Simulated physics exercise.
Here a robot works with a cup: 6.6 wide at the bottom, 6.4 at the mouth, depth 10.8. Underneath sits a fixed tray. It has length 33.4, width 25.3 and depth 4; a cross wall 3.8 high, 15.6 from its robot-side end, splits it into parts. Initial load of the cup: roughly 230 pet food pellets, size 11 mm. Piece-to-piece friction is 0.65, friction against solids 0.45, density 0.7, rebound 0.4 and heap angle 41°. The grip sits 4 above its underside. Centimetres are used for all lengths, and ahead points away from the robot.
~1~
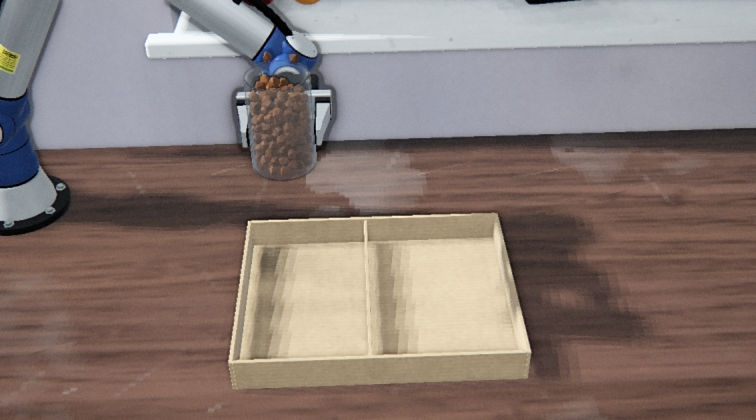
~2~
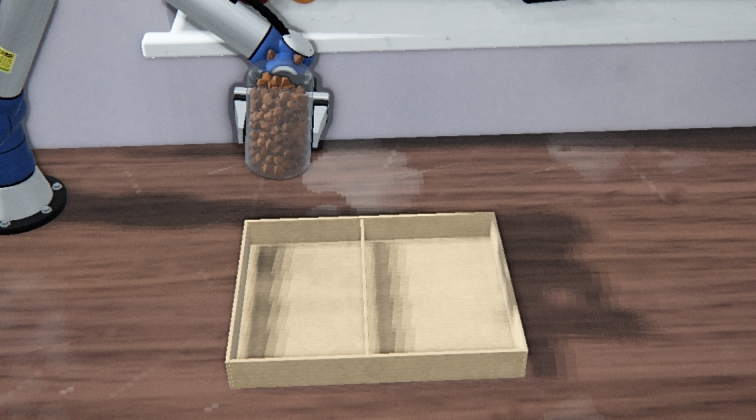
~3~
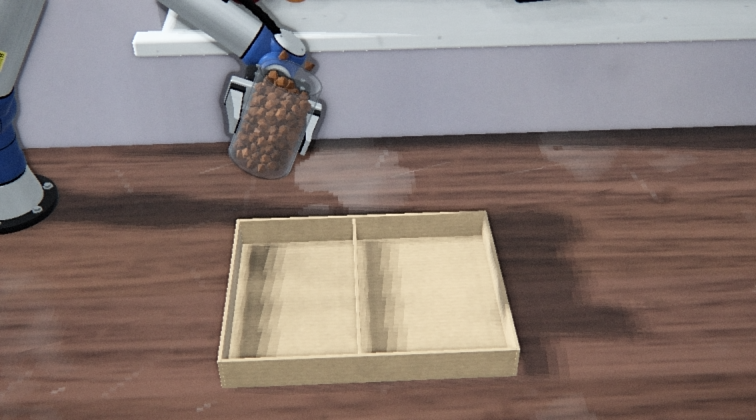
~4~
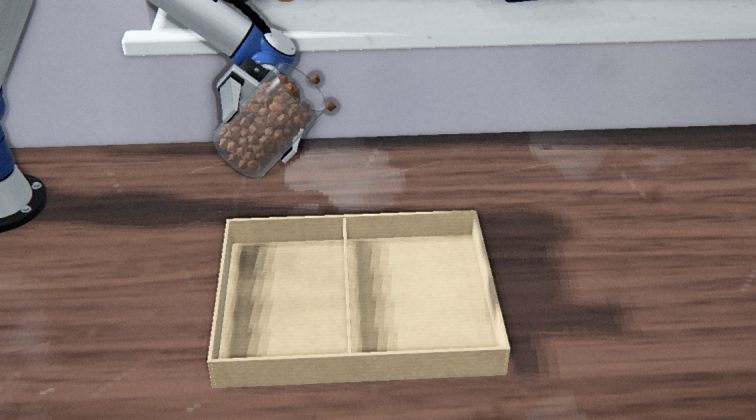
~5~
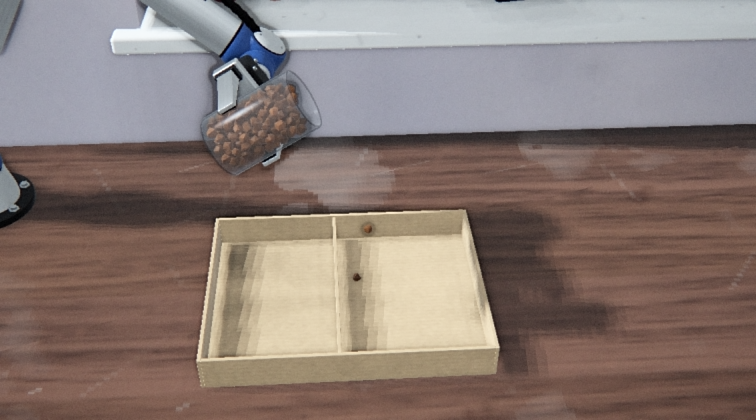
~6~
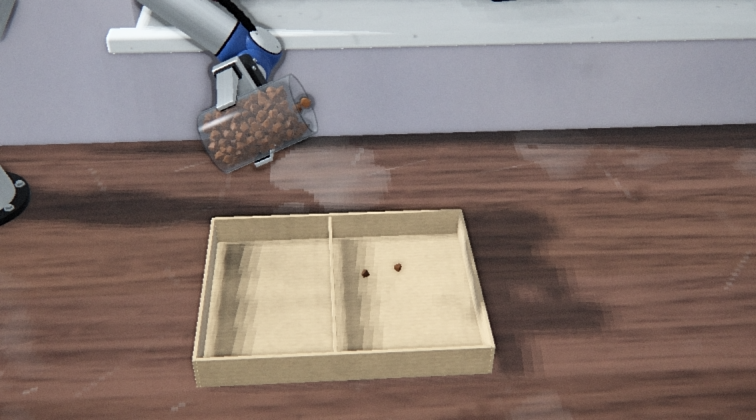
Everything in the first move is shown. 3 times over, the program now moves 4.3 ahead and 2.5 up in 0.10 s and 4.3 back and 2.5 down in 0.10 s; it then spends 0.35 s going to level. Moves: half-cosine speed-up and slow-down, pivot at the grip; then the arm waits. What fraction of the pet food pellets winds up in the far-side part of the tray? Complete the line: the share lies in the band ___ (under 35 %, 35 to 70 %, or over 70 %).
The share lies in the band 35 to 70 %.
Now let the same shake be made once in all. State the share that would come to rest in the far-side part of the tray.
40 per cent.
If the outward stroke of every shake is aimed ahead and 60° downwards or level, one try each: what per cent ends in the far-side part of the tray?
I'd say close to 10 percent for the first and close to 30 percent for the second.
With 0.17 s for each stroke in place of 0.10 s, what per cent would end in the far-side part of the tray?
It would be some 10 %.
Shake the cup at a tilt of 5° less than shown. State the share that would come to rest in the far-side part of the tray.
About 50 %.
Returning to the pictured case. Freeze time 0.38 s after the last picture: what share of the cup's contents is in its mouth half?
90 %.
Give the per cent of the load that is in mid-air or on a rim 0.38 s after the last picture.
I'd reckon close to 9 per cent.
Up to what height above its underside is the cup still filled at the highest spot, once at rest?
It reaches close to 5.0 cm in the end.
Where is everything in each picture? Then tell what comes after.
Cup middle at (281, 122), level; upper third of the load around (281, 102), from x 255 to 310, top at y 55; 226 in the cup, in the first picture.
Cup middle at (279, 121), tilted 6° forward; upper third of the load around (279, 101), from x 255 to 305, top at y 55, in the second picture.
Cup middle at (275, 121), tilted 22° forward; upper third of the load around (280, 102), from x 240 to 310, top at y 55, in the third picture.
Cup middle at (269, 122), tilted 43° forward; upper third of the load around (275, 108), from x 225 to 330, top at y 80; 225 in the cup, 1 in flight or on a rim, in the fourth picture.
Cup middle at (261, 124), tilted 59° forward; upper third of the load around (267, 111), from x 210 to 370, top at y 90; 224 in the cup, 1 in the far-side part, 1 in flight or on a rim, in the fifth picture.
Cup middle at (257, 124), tilted 65° forward; upper third of the load around (262, 112), from x 205 to 400, top at y 90; 224 in the cup, 2 in the far-side part, in the sixth picture.
Then, 0.38 s after the last picture, tilted 65° forward, highest piece 30 above the table; 125 in the cup, 78 in the far-side part, 2 in the robot-side part, 21 in flight or on a rim.
Then, 0.76 s after the last picture, tilted 37° forward, highest piece 31 above the table; 128 in the far-side part, 82 in the cup, 6 on the table or floor, 4 in the robot-side part, 6 in flight or on a rim.
Then, 1.15 s after the last picture, level, highest piece 27 above the table; 133 in the far-side part, 82 in the cup, 7 on the table or floor, 4 in the robot-side part.
Then, 2.20 s after the last picture, level, highest piece 27 above the table; 133 in the far-side part, 82 in the cup, 7 on the table or floor, 4 in the robot-side part.
Final count, 133 in the far-side part, 82 in the cup, 7 on the table or floor, 4 in the robot-side part. That is 59 % in the far-side part of the tray.
